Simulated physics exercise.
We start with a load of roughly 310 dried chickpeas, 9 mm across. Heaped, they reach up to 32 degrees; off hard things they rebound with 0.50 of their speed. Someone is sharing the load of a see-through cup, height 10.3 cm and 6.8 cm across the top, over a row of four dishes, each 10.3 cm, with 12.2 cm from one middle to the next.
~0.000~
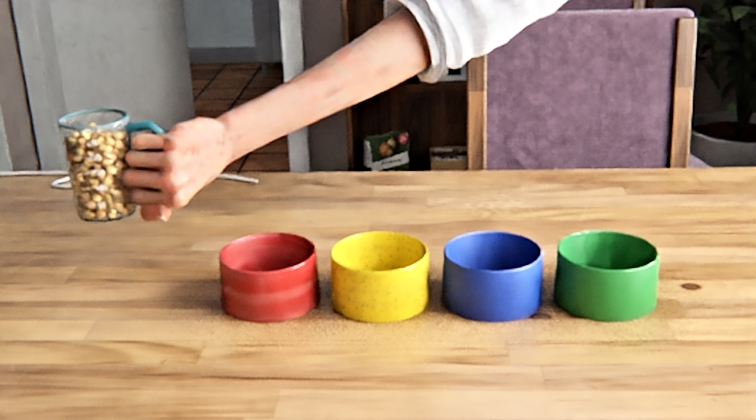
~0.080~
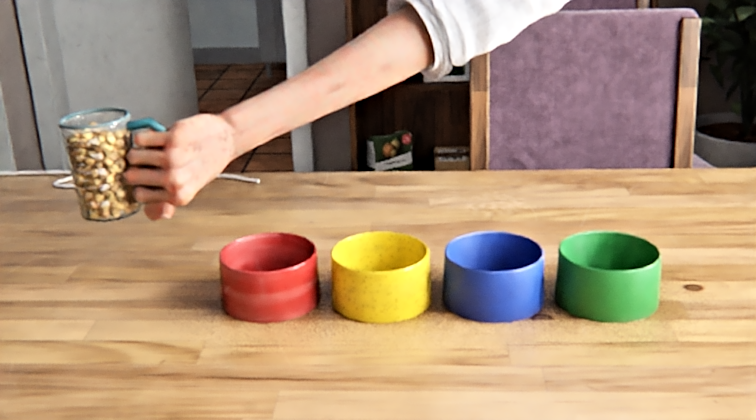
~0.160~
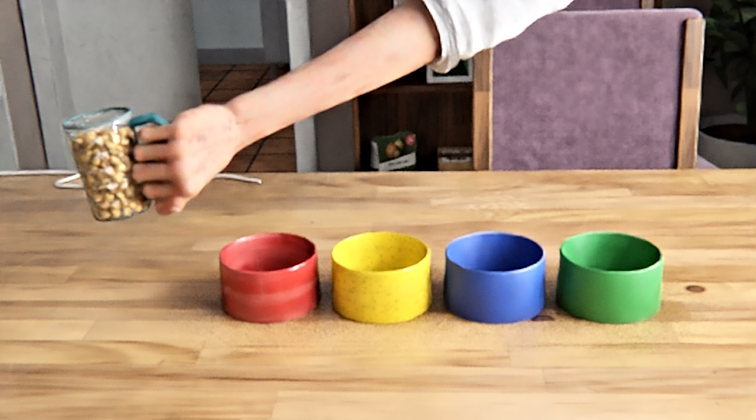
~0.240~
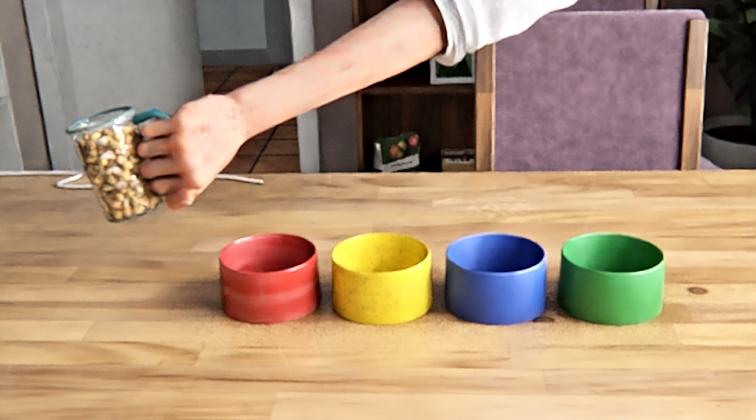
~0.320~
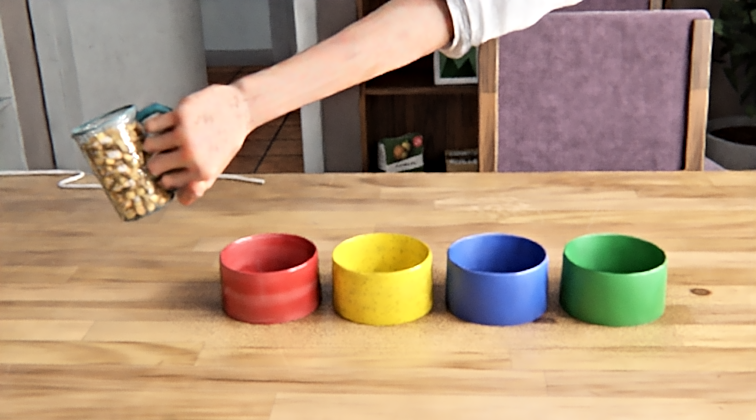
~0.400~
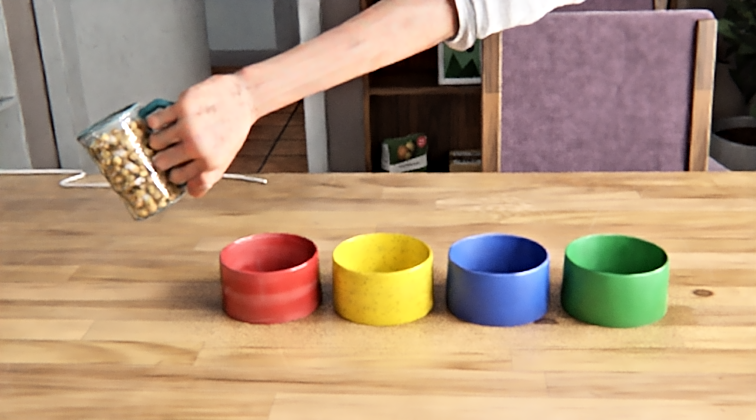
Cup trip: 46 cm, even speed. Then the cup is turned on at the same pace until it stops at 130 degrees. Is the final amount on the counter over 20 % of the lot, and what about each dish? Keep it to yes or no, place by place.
Place by place: Red yes, blue no, green no, yellow no, counter yes.
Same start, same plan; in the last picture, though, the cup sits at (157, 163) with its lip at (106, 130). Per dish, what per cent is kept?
Kept per dish: Red = 10, blue = 0, green = 0, yellow = 80.
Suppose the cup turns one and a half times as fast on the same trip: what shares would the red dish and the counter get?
I'd say red ends at 0 while the counter ends at 100.
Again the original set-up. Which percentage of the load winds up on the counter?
Estimate: Around 50 %.
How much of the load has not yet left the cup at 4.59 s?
Around 0 in a hundred.
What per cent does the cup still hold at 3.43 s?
About 0 %.
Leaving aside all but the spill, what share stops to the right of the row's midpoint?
Roughly 0 %.
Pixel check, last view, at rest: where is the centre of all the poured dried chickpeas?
Somewhere around (224, 292) in the final frame.
After 2.22 s, tilt 130 degrees; cup holds 0 %, red 50 %.
After 3.43 s, tilt 130 degrees; cup holds 0 %, red 50 %.
After 4.59 s, tilt 130 degrees; cup holds 0 %, red 50 %.
By 4.9 s all is still; red 50 %, blue 0 %, green 0 %, yellow 0 %, counter 50 %.
